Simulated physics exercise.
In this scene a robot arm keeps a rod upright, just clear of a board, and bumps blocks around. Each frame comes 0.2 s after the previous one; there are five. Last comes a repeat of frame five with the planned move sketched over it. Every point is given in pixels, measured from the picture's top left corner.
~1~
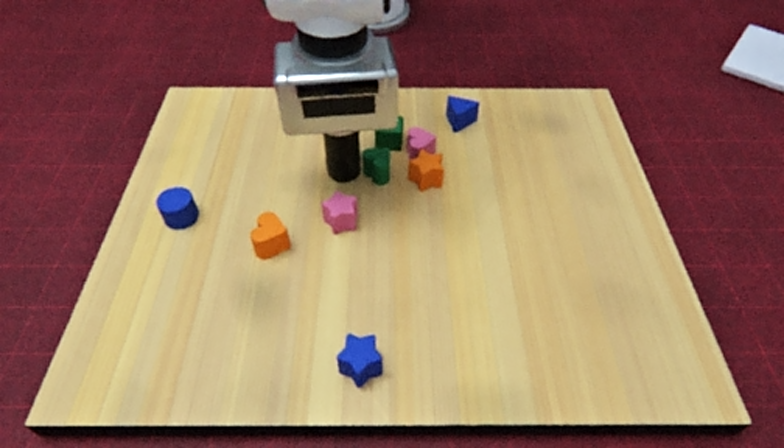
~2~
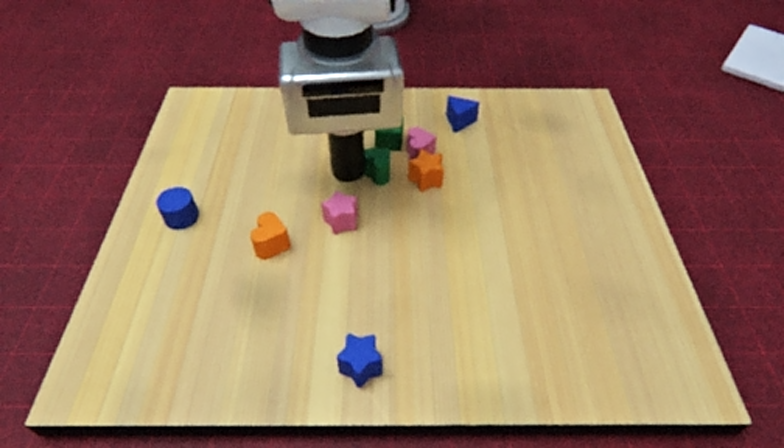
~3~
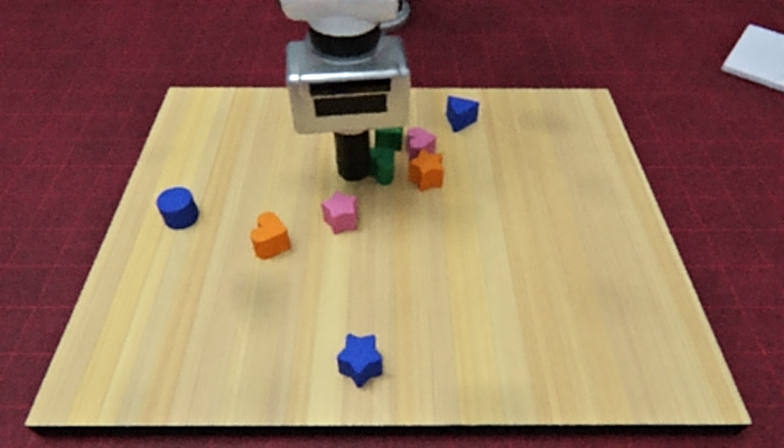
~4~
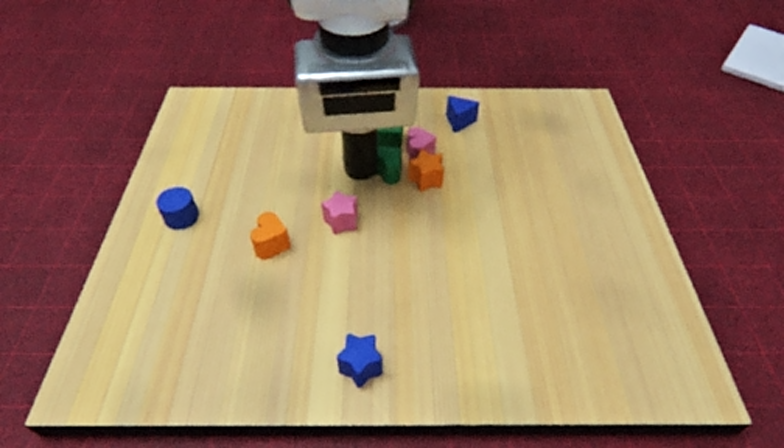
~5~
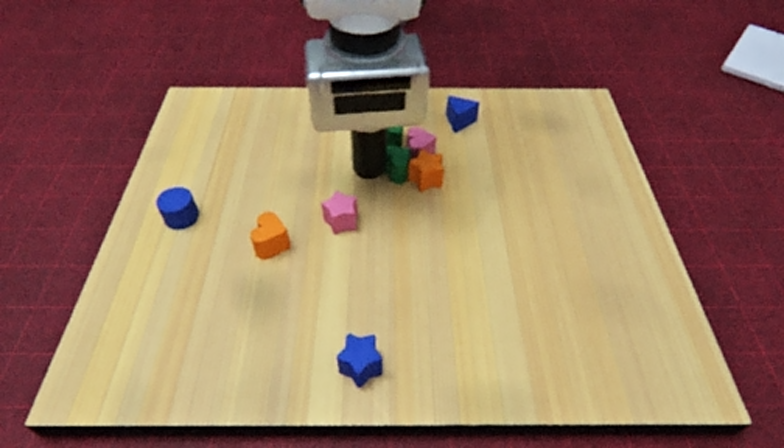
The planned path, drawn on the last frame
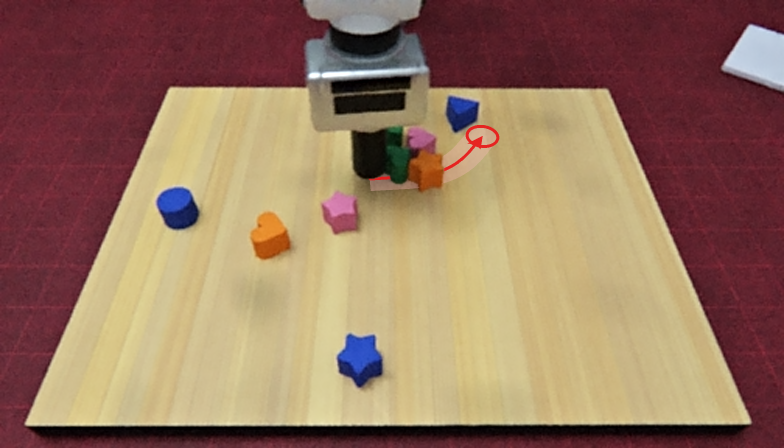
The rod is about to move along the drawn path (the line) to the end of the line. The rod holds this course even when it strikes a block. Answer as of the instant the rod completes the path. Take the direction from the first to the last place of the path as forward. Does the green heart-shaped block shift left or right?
It shifts rightward.
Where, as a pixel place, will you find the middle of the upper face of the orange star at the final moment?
Top centre: (492, 164).
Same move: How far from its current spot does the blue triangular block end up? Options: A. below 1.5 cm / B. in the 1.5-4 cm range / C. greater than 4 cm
Choice A: Below 1.5 cm.
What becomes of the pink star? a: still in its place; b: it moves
That would be a.
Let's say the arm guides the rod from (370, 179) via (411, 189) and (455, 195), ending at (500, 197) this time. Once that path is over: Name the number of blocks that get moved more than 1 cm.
The answer will be two.
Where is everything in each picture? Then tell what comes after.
The first frame shows rod's lower end (344, 172); pink star (340, 203); green heart-shaped block (378, 156); pink heart-shaped block (420, 137); orange star (428, 161); blue triangular block (462, 103).
The second frame shows rod (348, 171); blocks still.
The third frame shows rod (354, 170); green heart-shaped block (382, 155).
The fourth frame shows rod (361, 170); green heart-shaped block (389, 155).
The fifth frame shows rod (370, 168); pink star (340, 203); green heart-shaped block (397, 154); pink heart-shaped block (420, 137); orange star (428, 161); blue triangular block (462, 103).
Drawn move, from (370, 179) via (418, 176) and (459, 161), ending at (482, 136).
On the path given first. One third of the way, rod (420, 165); green heart-shaped block (445, 150); pink heart-shaped block (433, 132), turned 80° anticlockwise; orange star (473, 163), turned 25° clockwise.
Two thirds of the way, rod (461, 150); green heart-shaped block (486, 136), turned 15° clockwise; pink heart-shaped block (435, 130), turned 110° anticlockwise; orange star (492, 164), turned 75° clockwise.
At the end, rod (484, 126); pink star still; green heart-shaped block (511, 122), turned 45° clockwise; pink heart-shaped block (435, 130), turned 110° anticlockwise; orange star (492, 164), turned 75° clockwise; blue triangular block still.
